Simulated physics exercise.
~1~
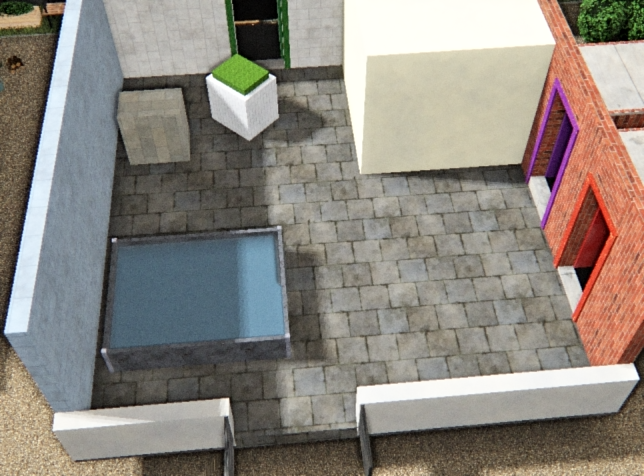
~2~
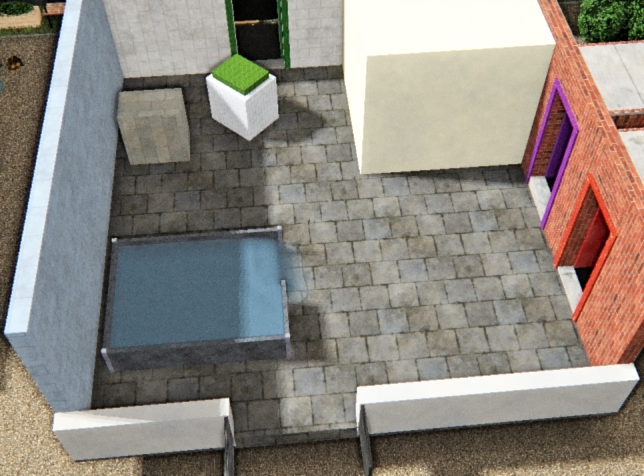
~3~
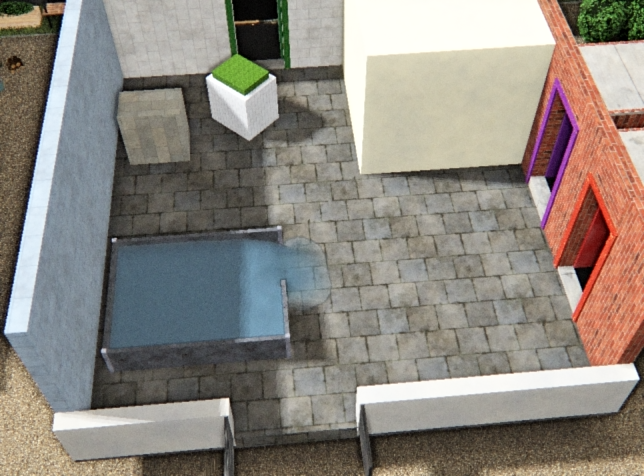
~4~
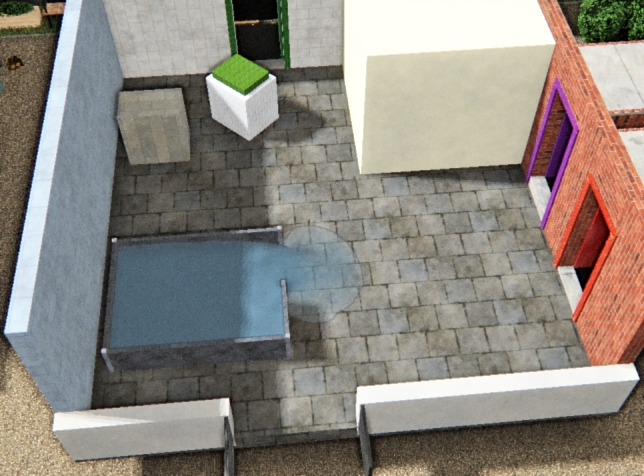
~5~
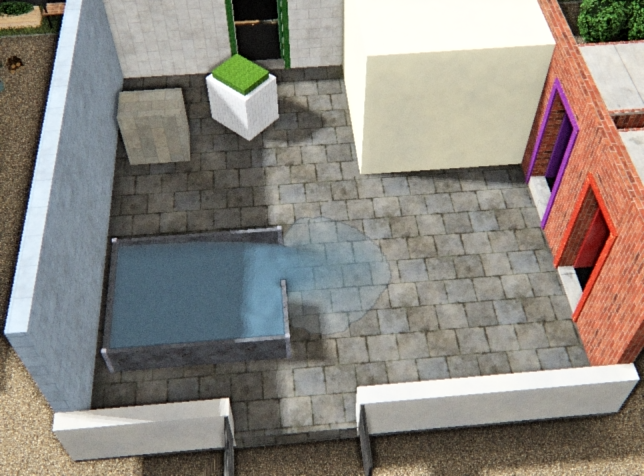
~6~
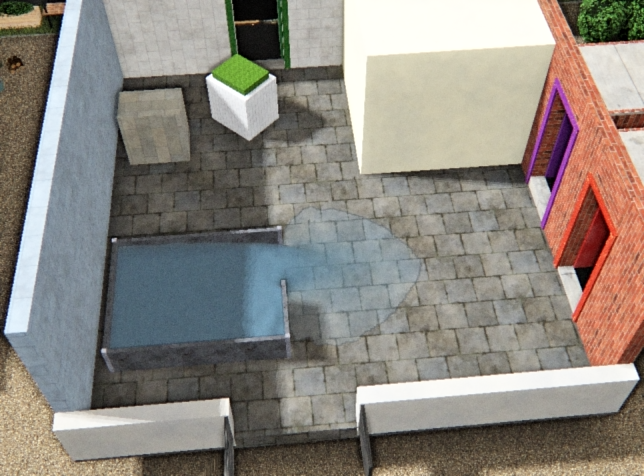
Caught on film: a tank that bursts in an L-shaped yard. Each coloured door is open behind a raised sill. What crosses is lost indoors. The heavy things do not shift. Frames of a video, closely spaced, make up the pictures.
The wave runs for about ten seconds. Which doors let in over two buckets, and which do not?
Here is how it goes: The purple door does not, the green door does not, the red door does.
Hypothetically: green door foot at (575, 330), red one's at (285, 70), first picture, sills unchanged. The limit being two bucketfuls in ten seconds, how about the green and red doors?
In short: The green door tops the mark, the red door falls short.
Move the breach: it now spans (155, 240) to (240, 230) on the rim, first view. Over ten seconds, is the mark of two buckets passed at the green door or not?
In brief, the green door exceeds the mark.
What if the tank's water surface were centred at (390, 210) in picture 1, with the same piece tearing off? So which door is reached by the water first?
That's the purple door.
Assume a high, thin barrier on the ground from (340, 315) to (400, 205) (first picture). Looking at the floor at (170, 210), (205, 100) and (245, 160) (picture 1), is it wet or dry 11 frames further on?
Lab note - point 1: Parched; point 2: Parched; point 3: Parched.
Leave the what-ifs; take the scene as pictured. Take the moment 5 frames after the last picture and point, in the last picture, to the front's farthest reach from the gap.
Estimated pixel: (517, 243).
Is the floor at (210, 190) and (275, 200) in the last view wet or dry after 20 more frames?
In turn: Not flooded, dry.
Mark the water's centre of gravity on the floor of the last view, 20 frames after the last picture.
About (308, 280).
A moment on, water covers 25 % of the floor; the purple door not reached, the green door not reached, the red door not reached.
Next, water covers 35 % of the floor; the purple door wet at the sill, nothing in, the green door not reached, the red door under two buckets in.
Then, water covers 40 % of the floor; the purple door under two buckets in, the green door not reached, the red door over two buckets in.
Later, water covers 45 % of the floor; the purple door under two buckets in, the green door wet at the sill, nothing in, the red door far over two buckets in.
In the end, water covers 65 % of the floor; the purple door under two buckets in, the green door wet at the sill, nothing in, the red door far over two buckets in.
